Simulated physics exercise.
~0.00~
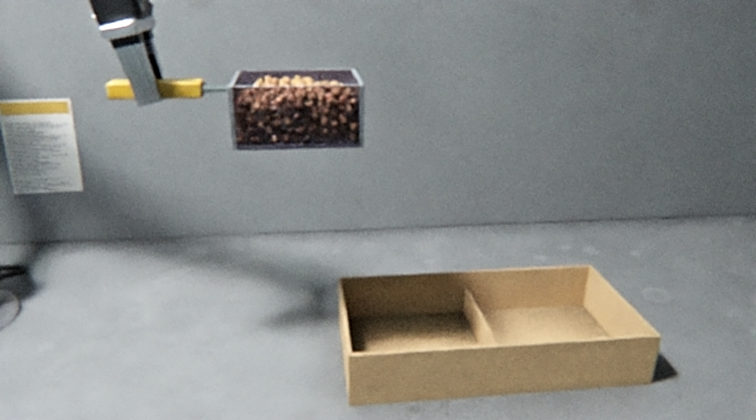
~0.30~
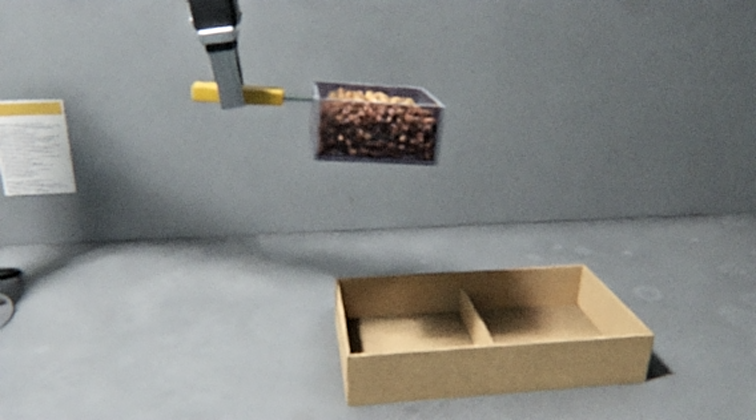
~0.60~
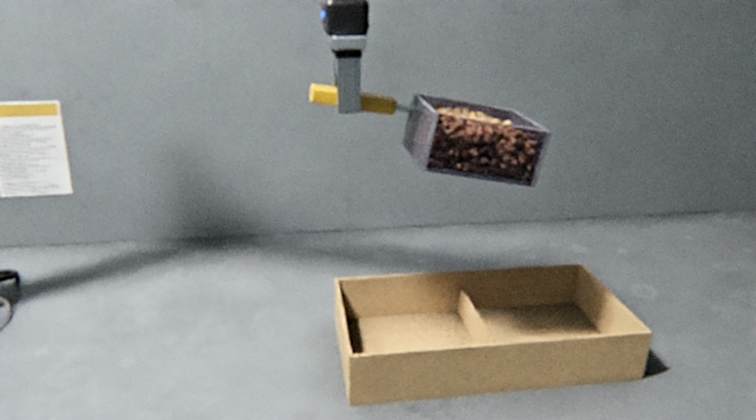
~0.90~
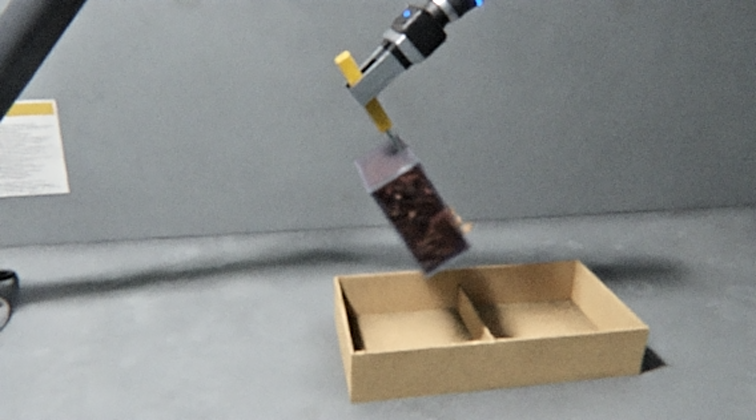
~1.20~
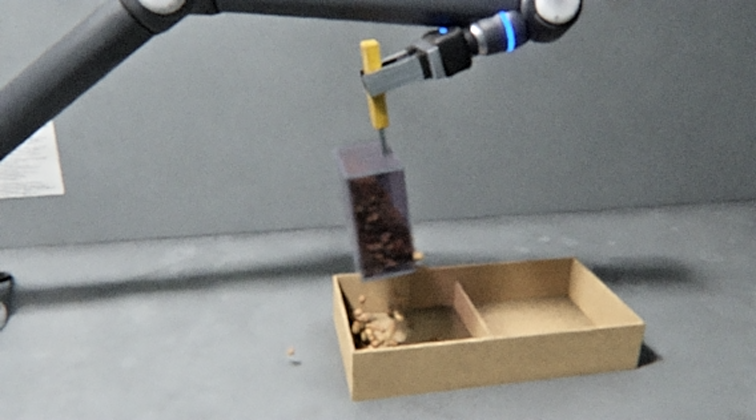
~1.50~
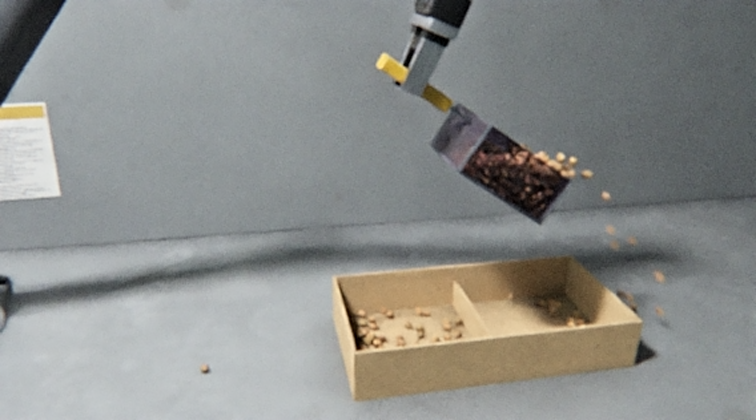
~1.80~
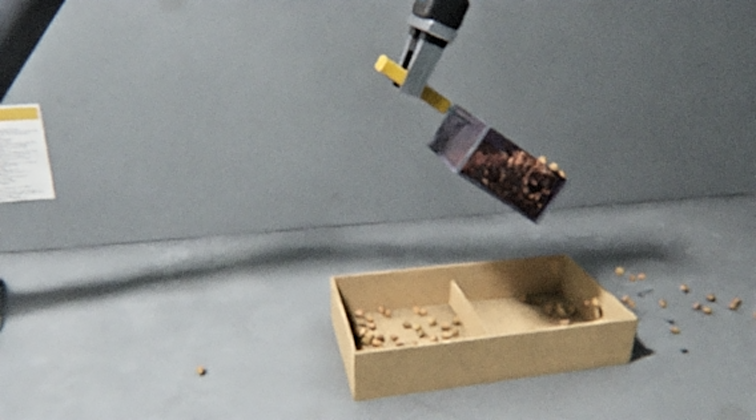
A robotic gripper carried a clear box of brown beans rightward over a divided cardboard tray, tipped it steeply so some spilled into the left section, then swung it right, scattering more into the right section and onto the table, leaving the box mostly full.
